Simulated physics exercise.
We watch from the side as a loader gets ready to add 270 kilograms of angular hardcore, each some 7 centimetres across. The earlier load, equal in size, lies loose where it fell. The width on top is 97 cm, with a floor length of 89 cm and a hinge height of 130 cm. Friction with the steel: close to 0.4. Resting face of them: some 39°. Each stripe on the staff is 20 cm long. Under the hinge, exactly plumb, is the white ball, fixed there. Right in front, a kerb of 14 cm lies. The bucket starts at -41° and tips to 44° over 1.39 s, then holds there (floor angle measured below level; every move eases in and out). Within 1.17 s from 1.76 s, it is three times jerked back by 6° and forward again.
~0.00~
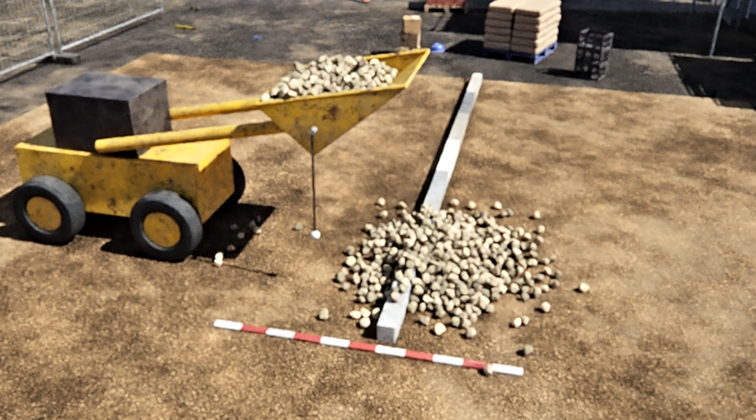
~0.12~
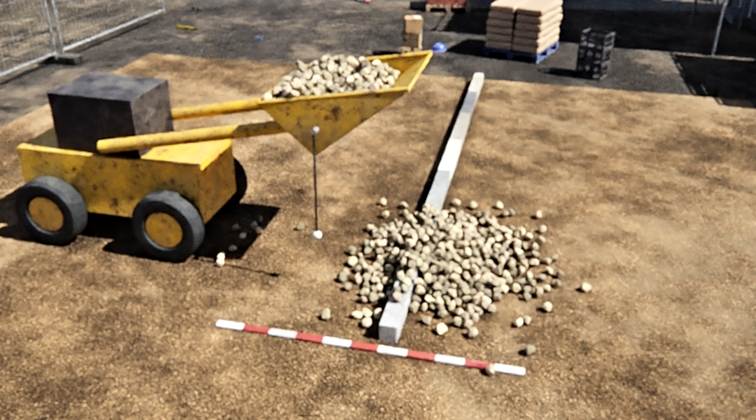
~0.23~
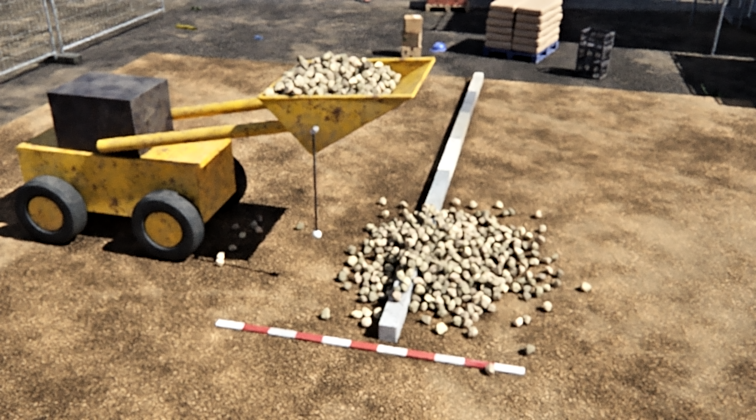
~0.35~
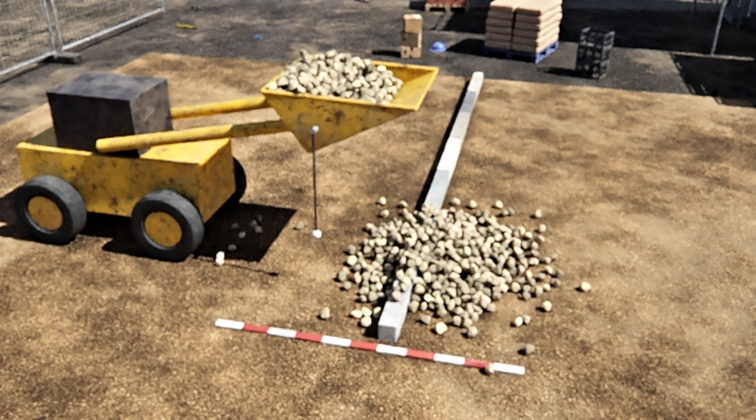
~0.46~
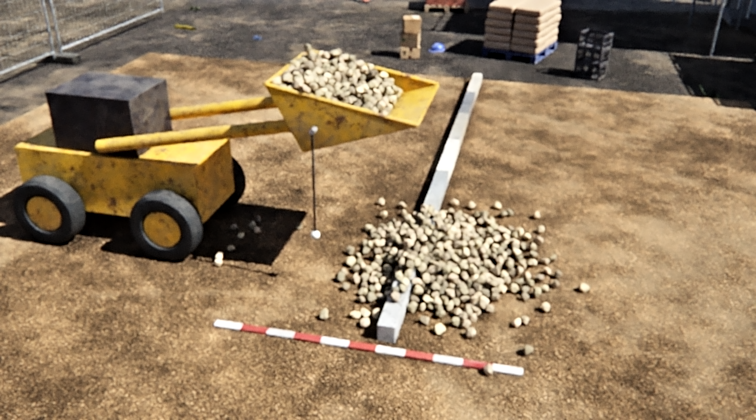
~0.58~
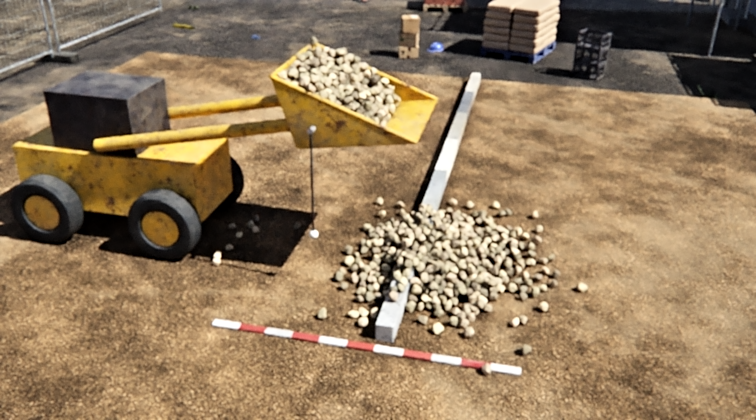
A yellow wheeled loader with a dark block on top stands at the left of a sunlit dirt yard, seen from above. Its raised bucket holds pale, rounded stones, while more lie heaped across a grey kerb at centre right, behind a red-and-white staff. The bucket slowly tilts forward, its right lip lowering and its back rising as the stones shift inside, while the camera wavers very slightly.
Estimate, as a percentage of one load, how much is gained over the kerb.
Some 69 per cent is added.
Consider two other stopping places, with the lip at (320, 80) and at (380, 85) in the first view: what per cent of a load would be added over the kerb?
The first would add some 0 per cent and the second some 35 per cent.
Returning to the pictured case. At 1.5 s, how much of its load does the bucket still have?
About 45 per cent is held.
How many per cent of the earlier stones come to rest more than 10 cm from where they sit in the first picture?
Close to 5 per cent.
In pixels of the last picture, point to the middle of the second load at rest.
The centre sits about (439, 252).
After 1.0 s the floor is at 31°; in per cent of one load, 100 in the bucket, 31 on this side of the kerb, 71 over the kerb; the foremost stones are at (552, 278).
After 1.5 s the floor is at 44°; in per cent of one load, 46 in the bucket, 71 on this side of the kerb, 84 over the kerb; the foremost stones are at (552, 278).
After 3.4 s the floor is at 44°; in per cent of one load, 0 in the bucket, 62 on this side of the kerb, 139 over the kerb; the foremost stones are at (558, 281).
After 5.9 s the floor is at 44°; in per cent of one load, 0 in the bucket, 62 on this side of the kerb, 139 over the kerb; the foremost stones are at (558, 281). Net gain over the kerb, 69.
